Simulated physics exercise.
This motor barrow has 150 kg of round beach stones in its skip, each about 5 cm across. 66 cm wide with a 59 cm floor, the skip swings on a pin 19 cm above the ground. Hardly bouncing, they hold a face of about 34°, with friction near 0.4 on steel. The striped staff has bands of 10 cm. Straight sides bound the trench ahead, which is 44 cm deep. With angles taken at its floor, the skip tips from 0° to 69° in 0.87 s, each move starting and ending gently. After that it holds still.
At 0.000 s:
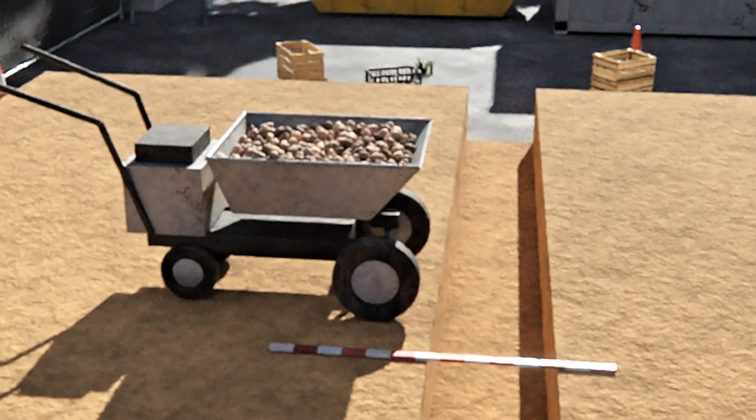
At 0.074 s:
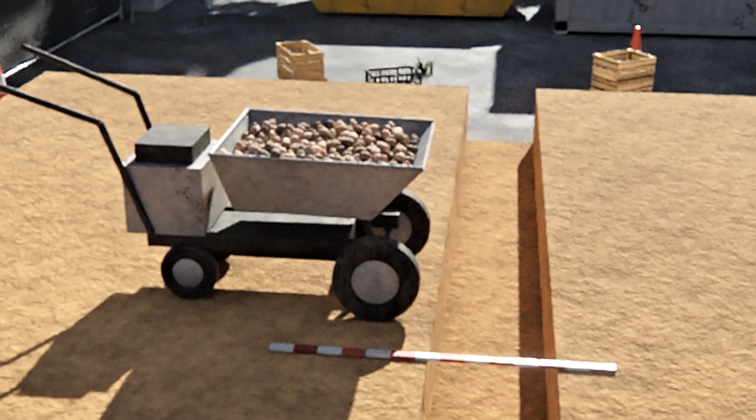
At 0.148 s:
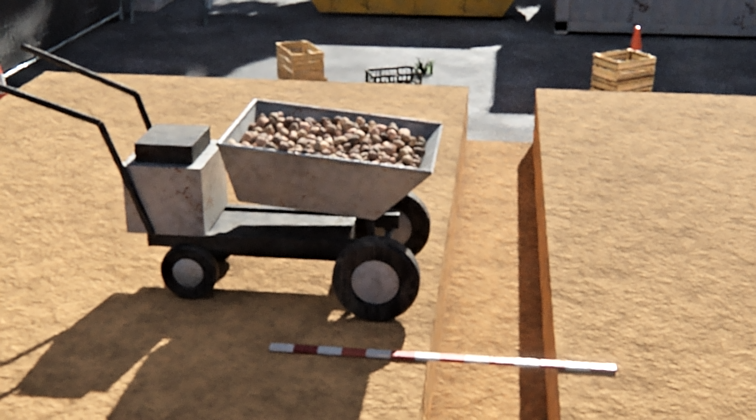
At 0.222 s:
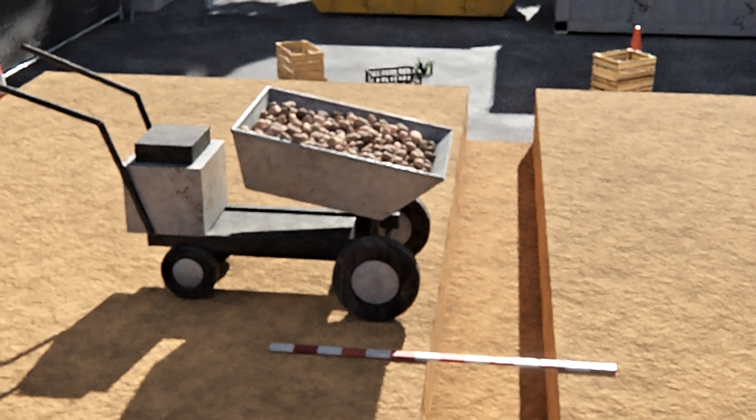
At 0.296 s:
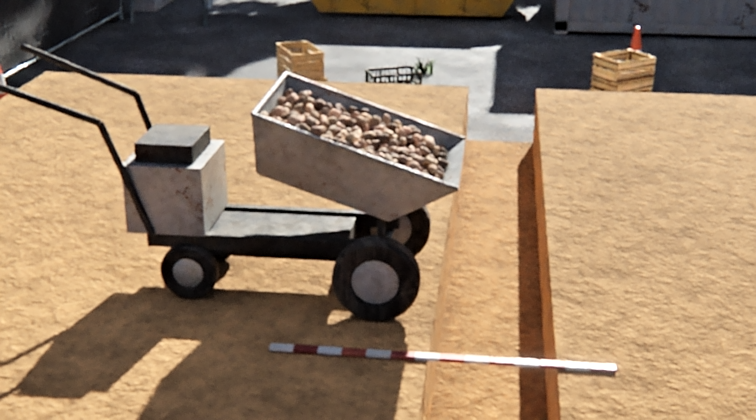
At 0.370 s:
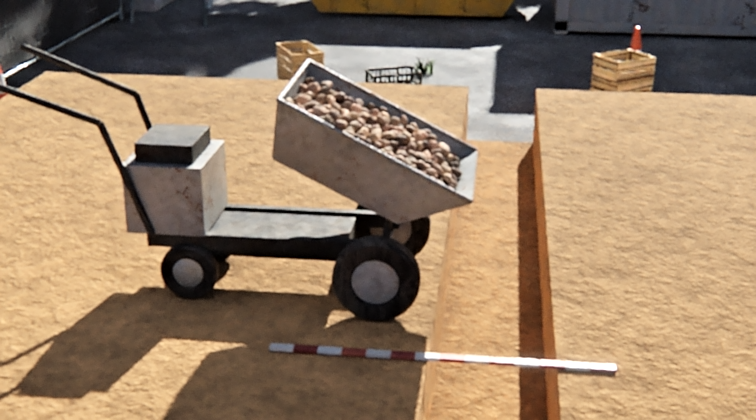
Motor barrow's grey skip full of round stones tilting steadily forward to the right beside a trench, its wheels staying still.
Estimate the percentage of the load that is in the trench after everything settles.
Roughly 46 per cent of the load.
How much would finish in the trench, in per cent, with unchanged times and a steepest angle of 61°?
Some 55 in a hundred, I'd say.
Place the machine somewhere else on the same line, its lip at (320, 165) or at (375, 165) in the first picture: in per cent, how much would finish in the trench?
First place roughly 100%, second roughly 90%.
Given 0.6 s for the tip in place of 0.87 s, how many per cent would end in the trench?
Then some 40 per cent would.
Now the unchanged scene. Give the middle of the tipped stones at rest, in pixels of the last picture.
I'd point to around (569, 297).
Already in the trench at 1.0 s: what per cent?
Some 20 per cent of the load by that point.
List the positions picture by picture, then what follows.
In the first frame, lip at (420, 168), floor tilted 0°, highest stones at (340, 134).
In the second frame, lip at (423, 169), floor tilted 1°, highest stones at (314, 132); the stones move at 0.3 m/s on average.
In the third frame, lip at (431, 173), floor tilted 5°, highest stones at (290, 125); the stones move at 0.6 m/s on average.
In the fourth frame, lip at (444, 180), floor tilted 11°, highest stones at (292, 115); the stones move at 0.8 m/s on average.
In the fifth frame, the skip is at 19°, its lip at (458, 189); the top of the load is at (296, 101); the stones move at 1.0 m/s on average.
In the sixth frame, the skip is at 27°, its lip at (472, 202); the top of the load is at (313, 89); the stones move at 1.1 m/s on average.
After 0.6 s the floor is at 58°; 100 % in the skip; the foremost stones are at (505, 221).
After 1.0 s the floor is at 69°; 56 % in the skip, 20 % in the trench, 24 % past the trench; the foremost stones are at (610, 303).
After 1.3 s the floor is at 69°; 15 % in the skip, 32 % in the trench, 53 % past the trench; the foremost stones are past the picture's edge.
After 3.3 s the floor is at 69°; 0 % in the skip, 46 % in the trench, 54 % past the trench; the foremost stones are past the picture's edge.
